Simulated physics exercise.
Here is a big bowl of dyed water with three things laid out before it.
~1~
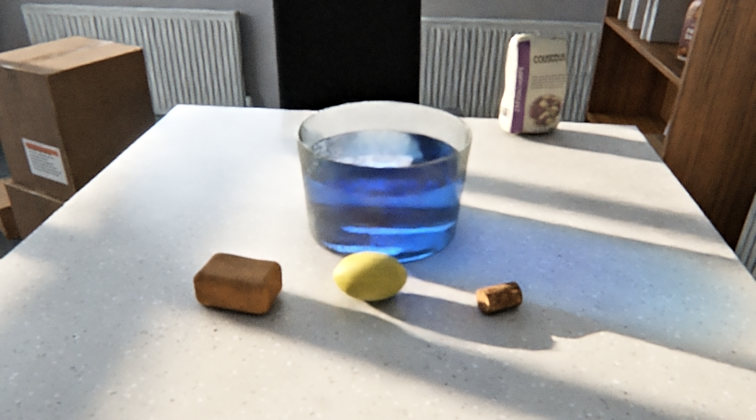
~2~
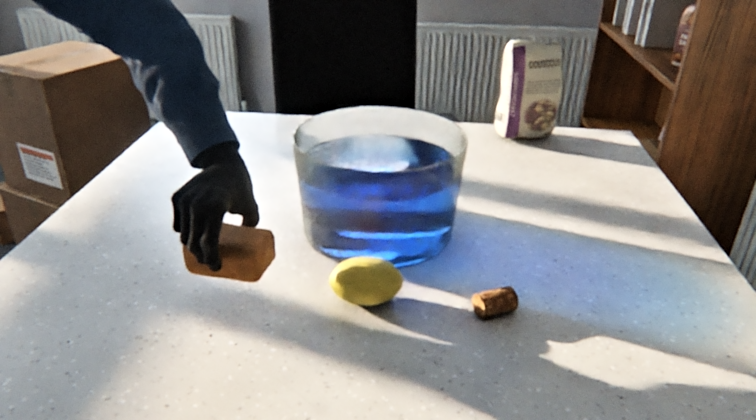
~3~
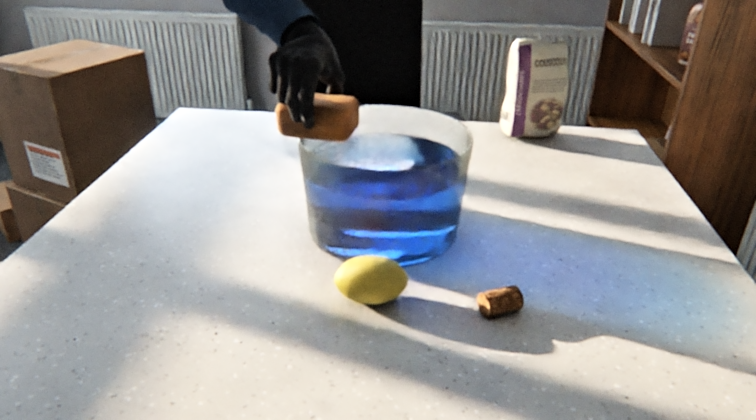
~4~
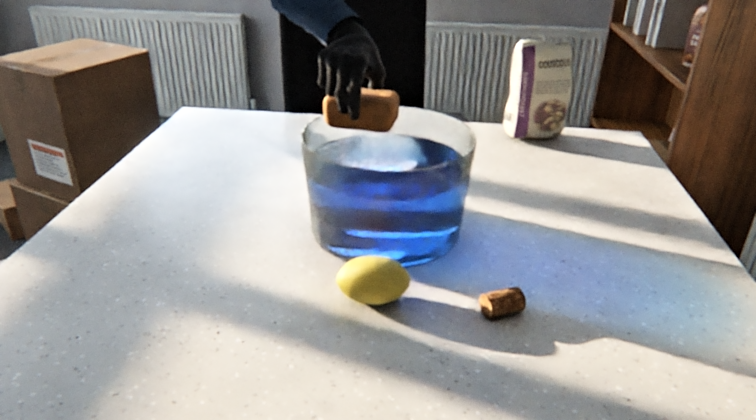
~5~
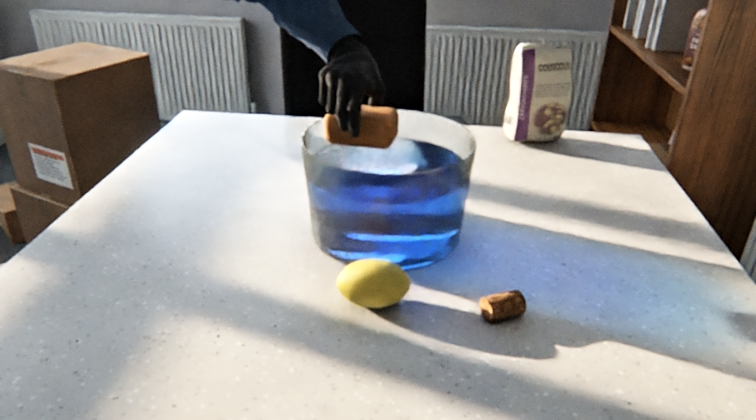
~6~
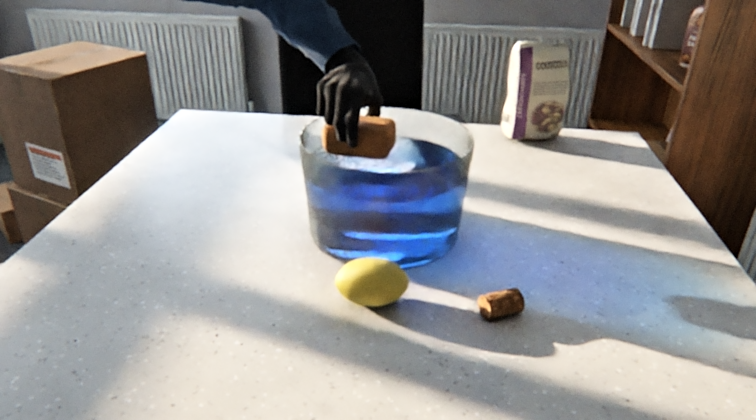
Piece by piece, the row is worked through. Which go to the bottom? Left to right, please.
Taking them from the left, one does not go down, the next does not go down, the last does not go down.
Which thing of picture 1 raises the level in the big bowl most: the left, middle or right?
I'd name the centre piece.
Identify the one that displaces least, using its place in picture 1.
That would be the piece at the far right.
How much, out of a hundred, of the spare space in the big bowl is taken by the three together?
Close to 14 percent of that free room.
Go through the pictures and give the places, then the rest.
In the first picture, the row from the left; bread roll (240, 283); lemon (371, 276); cork (499, 297).
In the second picture, a hand picks up the bread roll; bread roll (231, 252); cork (495, 302).
In the third picture, it is carried over; bread roll (319, 117); lemon (371, 279).
In the fourth picture, it is above the big bowl; bread roll (363, 109); cork (502, 302).
In the fifth picture, it comes down; bread roll (363, 126); lemon (374, 283).
In the sixth picture, it is just over the surface; bread roll (361, 136); lemon (372, 281); cork (501, 303).
A moment on, the bread roll stays afloat.
Further on, the lemon stays afloat.
When it is over, the cork stays afloat; afloat, bread roll, lemon and cork.
